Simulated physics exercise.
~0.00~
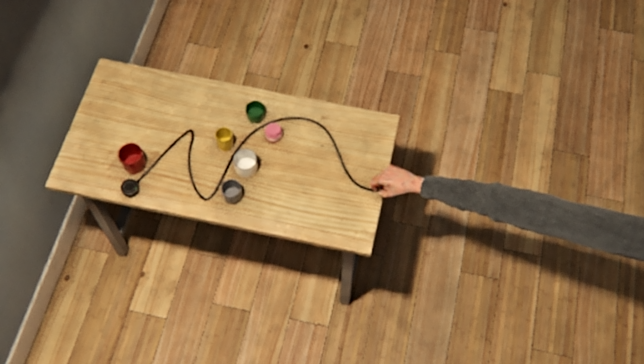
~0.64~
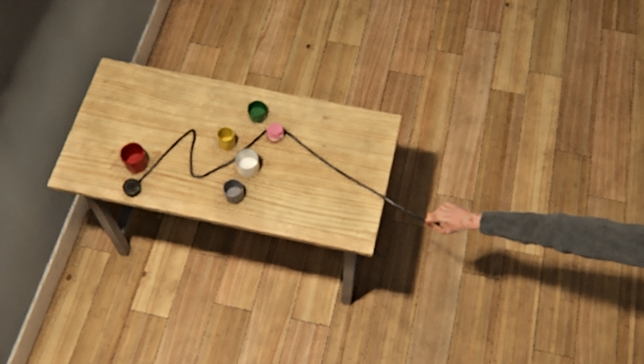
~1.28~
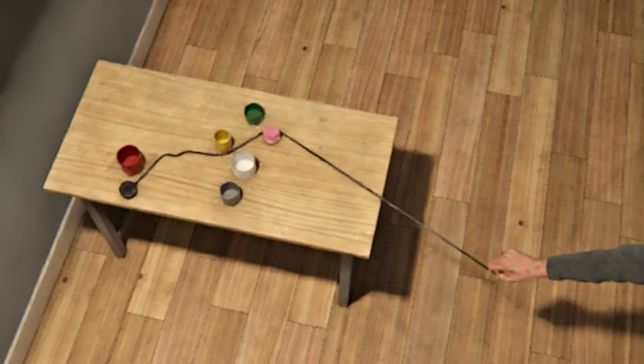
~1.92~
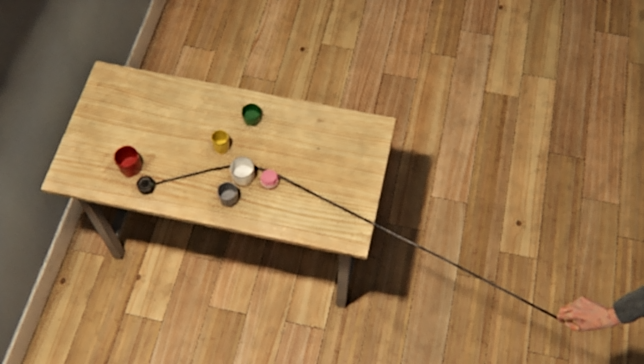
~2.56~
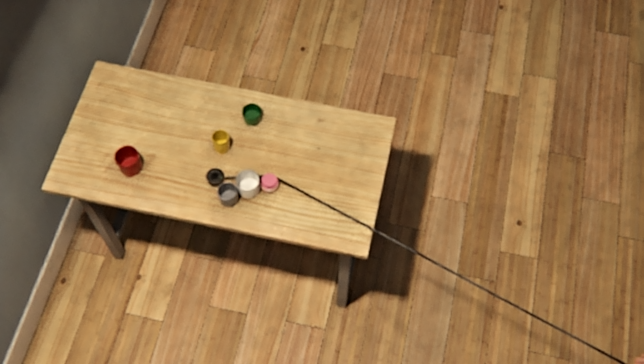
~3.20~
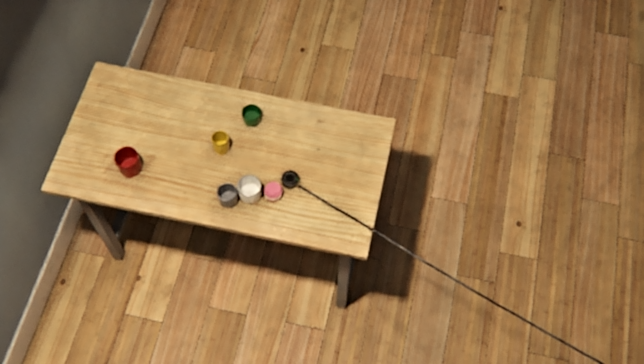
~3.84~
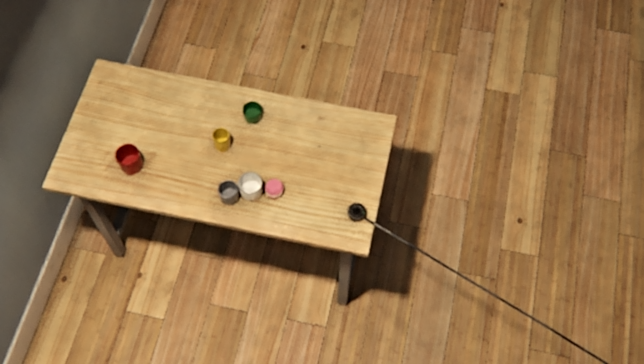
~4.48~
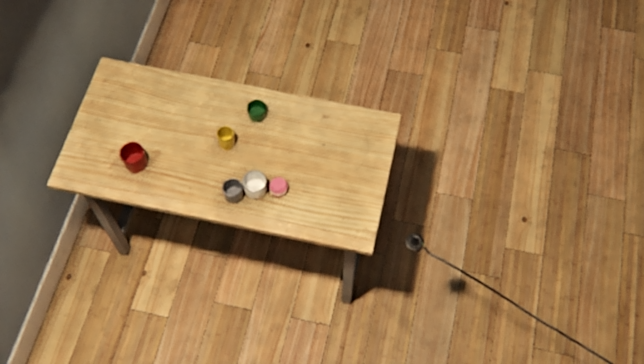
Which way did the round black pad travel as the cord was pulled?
The round black pad travelled to the right across the table and went off its right end.
